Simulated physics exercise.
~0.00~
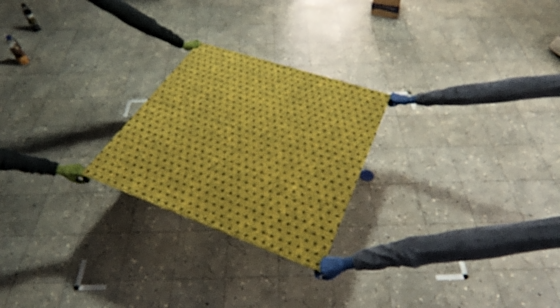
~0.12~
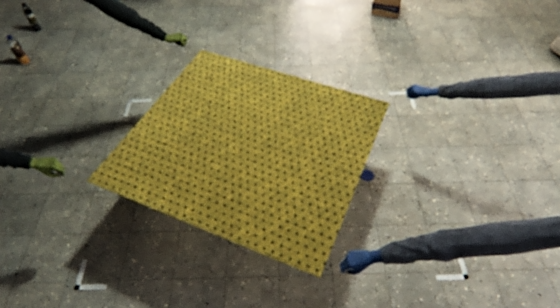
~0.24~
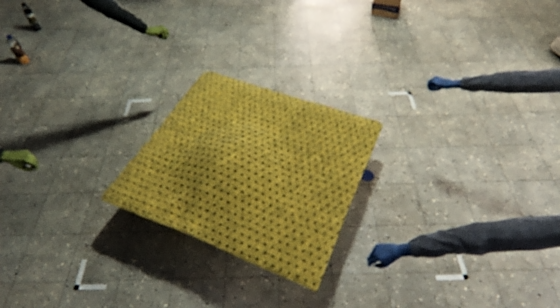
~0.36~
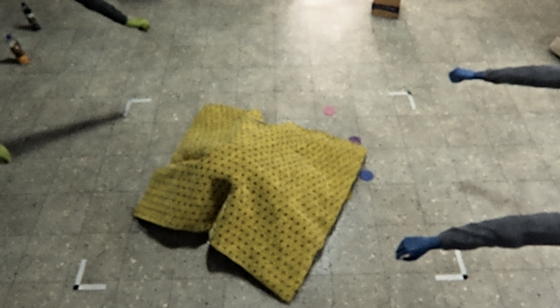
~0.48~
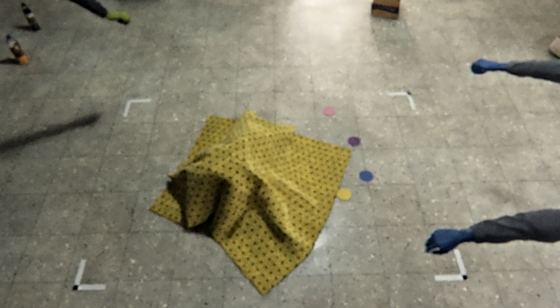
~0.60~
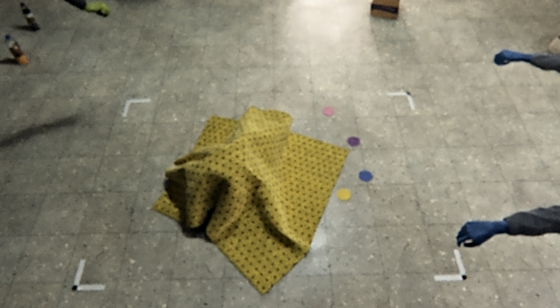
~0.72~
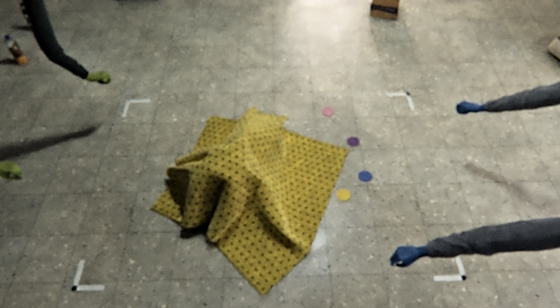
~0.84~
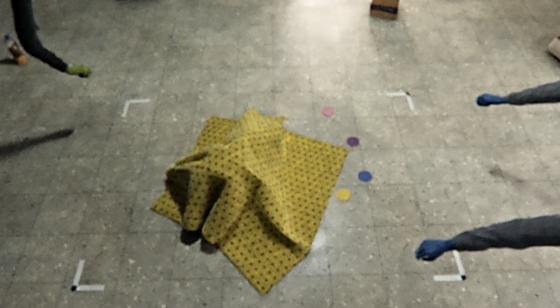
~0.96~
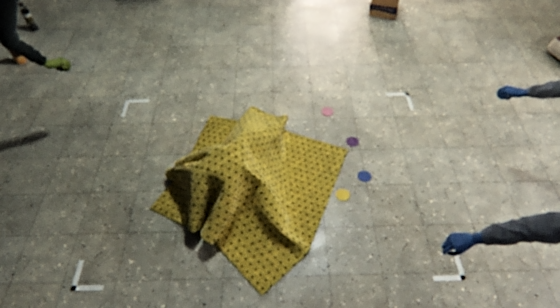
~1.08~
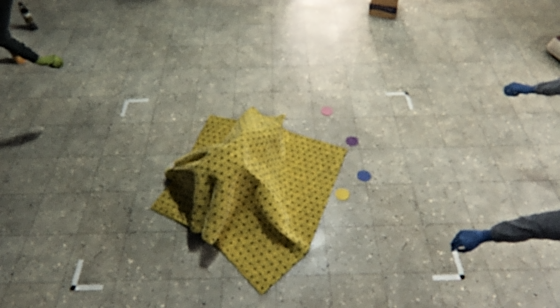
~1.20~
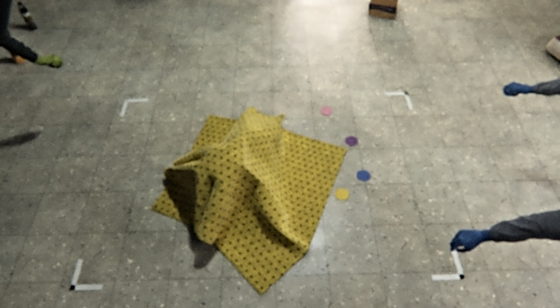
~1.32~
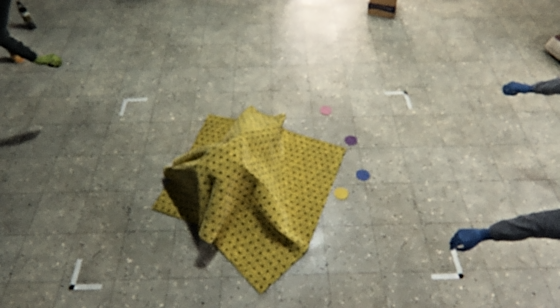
A grey tiled floor with white corner marks is seen from above, with bottles and boxes near its far edge. Four gloved hands, green at the left and blue at the right, hold a patterned yellow sheet level over the middle. They let go and draw back as the sheet sinks. It drapes over something upright and crumples into peaked folds, uncovering pink, purple, blue and yellow discs to its right. The hands shift a little at the sides, while the sheet stays heaped, its edges spread on the floor and all four discs in the open.
